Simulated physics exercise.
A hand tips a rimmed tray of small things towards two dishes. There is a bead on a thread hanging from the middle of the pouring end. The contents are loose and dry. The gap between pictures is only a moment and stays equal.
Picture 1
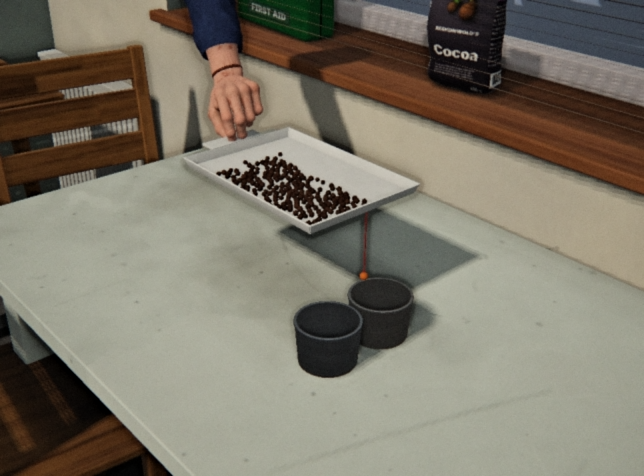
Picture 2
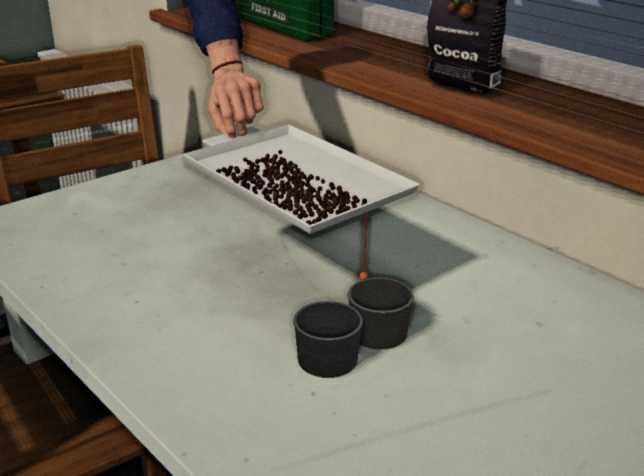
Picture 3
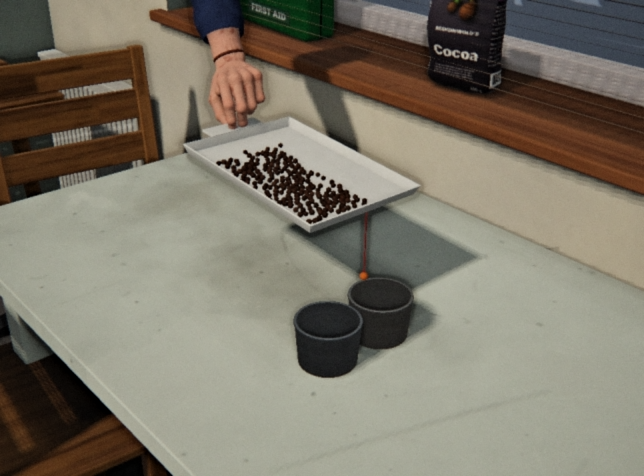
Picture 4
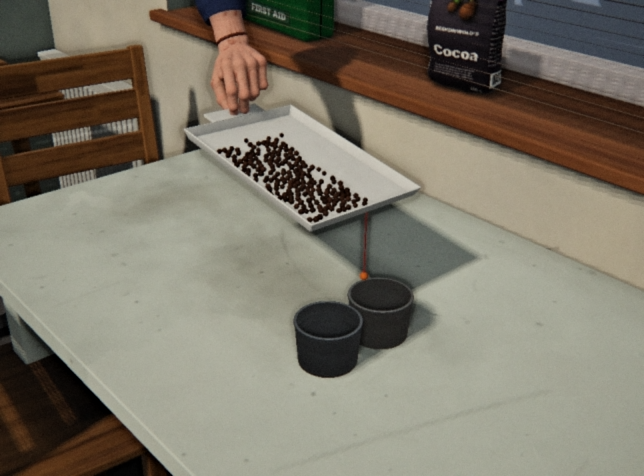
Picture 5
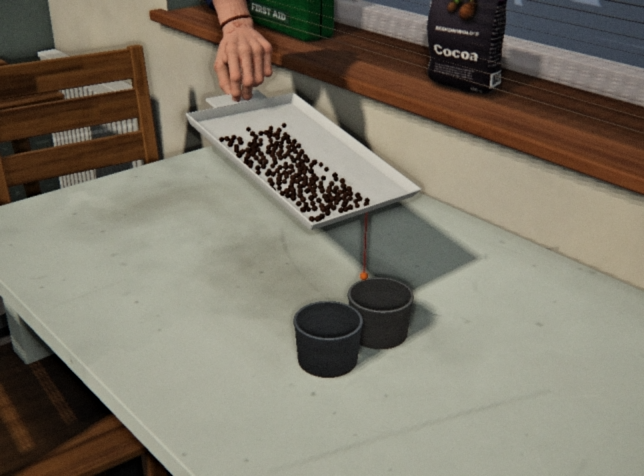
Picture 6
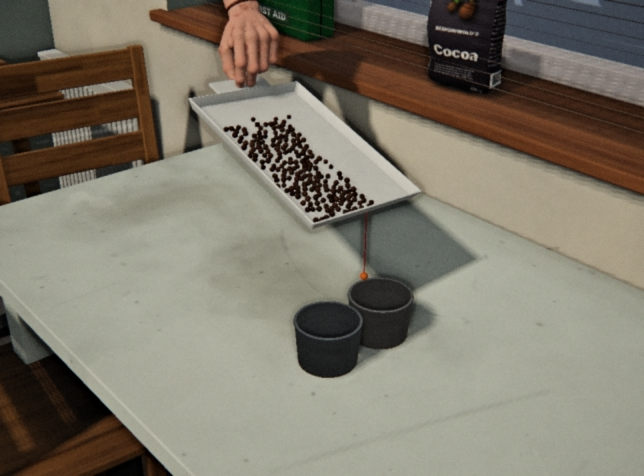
A hand raises the back of a white tray, and dark berries shift across it.
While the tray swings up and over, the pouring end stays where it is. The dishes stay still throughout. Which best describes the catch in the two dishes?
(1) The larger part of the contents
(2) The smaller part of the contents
Option 2: The smaller part of the contents.
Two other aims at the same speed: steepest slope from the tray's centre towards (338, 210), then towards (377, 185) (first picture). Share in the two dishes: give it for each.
90 %, give or take, and then 0 %.
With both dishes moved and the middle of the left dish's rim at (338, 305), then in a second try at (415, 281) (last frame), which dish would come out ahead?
The one at right the first time, the one at left the second.
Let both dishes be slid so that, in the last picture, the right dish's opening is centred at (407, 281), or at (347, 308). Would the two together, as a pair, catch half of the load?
Try 1: A majority of it. Try 2: A minority of it.
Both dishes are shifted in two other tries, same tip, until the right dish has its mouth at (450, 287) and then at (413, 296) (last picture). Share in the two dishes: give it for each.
Trial 1 around 30 percent, trial 2 around 50 percent.
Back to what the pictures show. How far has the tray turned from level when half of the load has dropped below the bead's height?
Around 75° of tilt.
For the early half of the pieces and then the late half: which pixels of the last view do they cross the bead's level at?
It passes near (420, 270) first and then near (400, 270).
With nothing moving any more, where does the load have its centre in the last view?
I'd say the middle ends up at about (409, 325).
Shortly afterwards, tray tipped steeply; near two thirds on the tray; a little in the right dish; a little outside both; near a quarter in the air.
Next, tray tipped past a quarter turn; only a few in the left dish; near a third in the right dish; near two thirds outside both; only a few in the air.
Some moments later, tray tipped past a quarter turn; only a few in the left dish; near a third in the right dish; near two thirds outside both.
In the end, tray tipped past a quarter turn; only a few in the left dish; near a third in the right dish; near two thirds outside both.
